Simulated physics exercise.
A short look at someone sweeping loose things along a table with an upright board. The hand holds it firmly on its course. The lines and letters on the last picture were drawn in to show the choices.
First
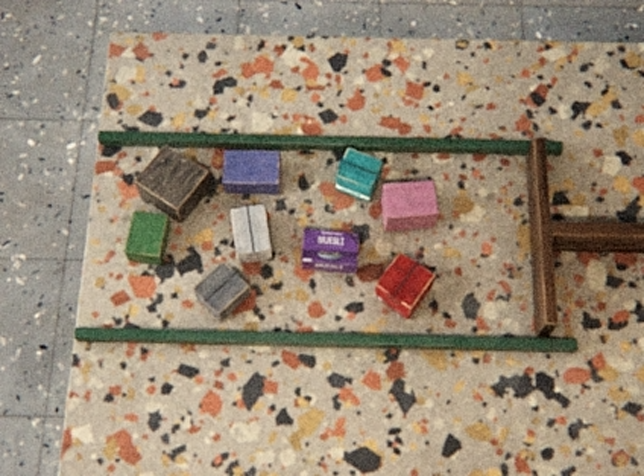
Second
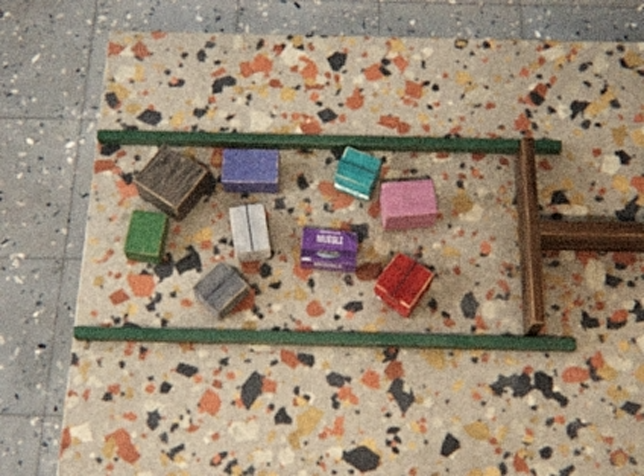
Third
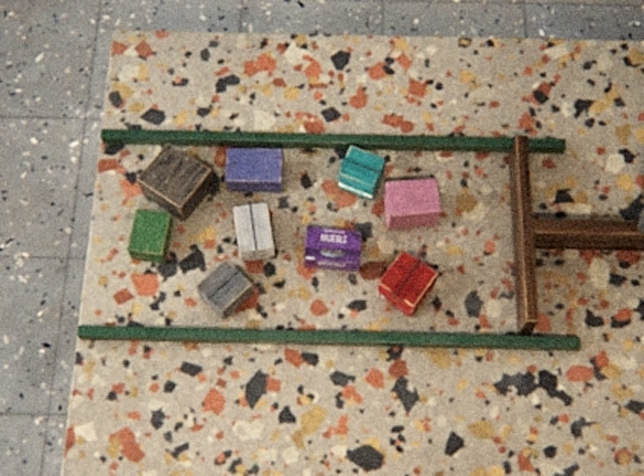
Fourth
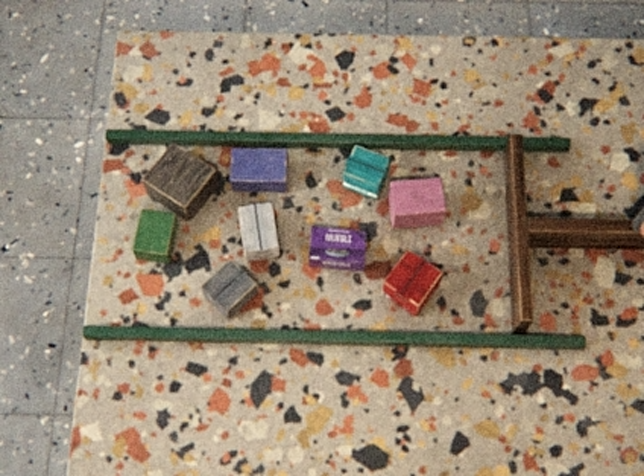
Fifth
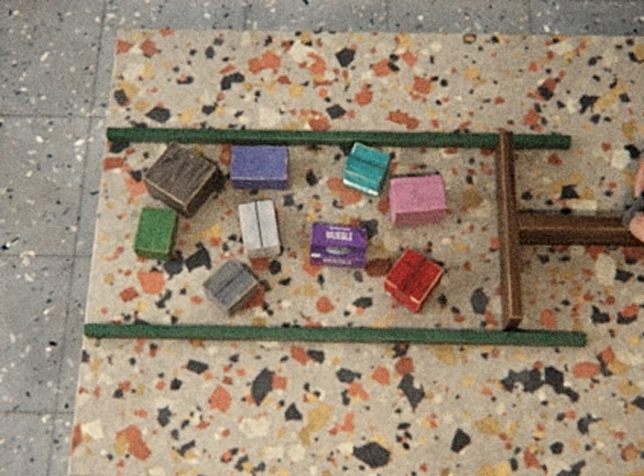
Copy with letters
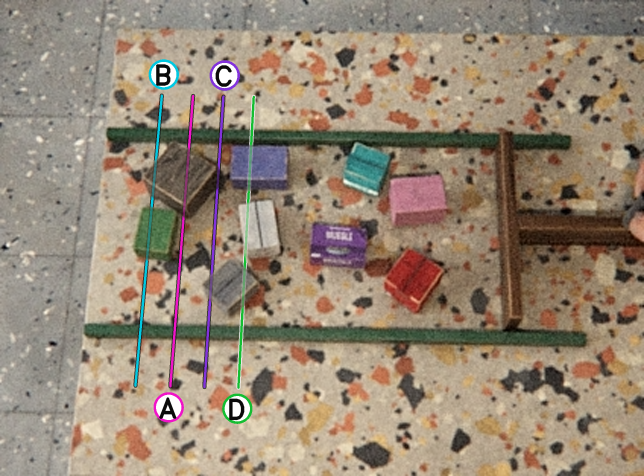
A hand shows at the right edge late on, gripping the handle of an upright brown board above a speckled terrazzo tabletop, seen from high above with grey floor beyond. Between two green rails lie small blocks: black-brown, blue, green, white and grey at left, turquoise, purple, pink and red toward the right. The board slides slowly left without touching them, while the camera drifts very slightly.
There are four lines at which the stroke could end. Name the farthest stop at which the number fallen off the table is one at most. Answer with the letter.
It can go as far as C.
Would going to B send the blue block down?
Yes.
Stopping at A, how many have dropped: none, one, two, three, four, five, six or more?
Two.
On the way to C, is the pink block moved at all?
By then, yes.
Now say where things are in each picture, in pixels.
The first picture shows board (546, 227); purple box (330, 252); black block (174, 184).
The second picture shows board (534, 226); blue block (251, 172).
The third picture shows board (528, 225); turquoise box (361, 173).
The fourth picture shows board (522, 224); grey box (230, 290).
The fifth picture shows board (512, 221); pink block (417, 201); purple box (338, 247); black block (182, 180).
On the marked copy, A at (182, 233); B at (149, 232); C at (214, 233); D at (247, 234).
Following C. Soon after the start, board (404, 219); turquoise box (349, 162); red box (373, 288).
Later, board (297, 217); black block (175, 185); white box (214, 228).
In the end, board (216, 216); green block (101, 249); black block (113, 189); none fallen.
As for the rest, A drops two; B drops five; D is within the limit but short.
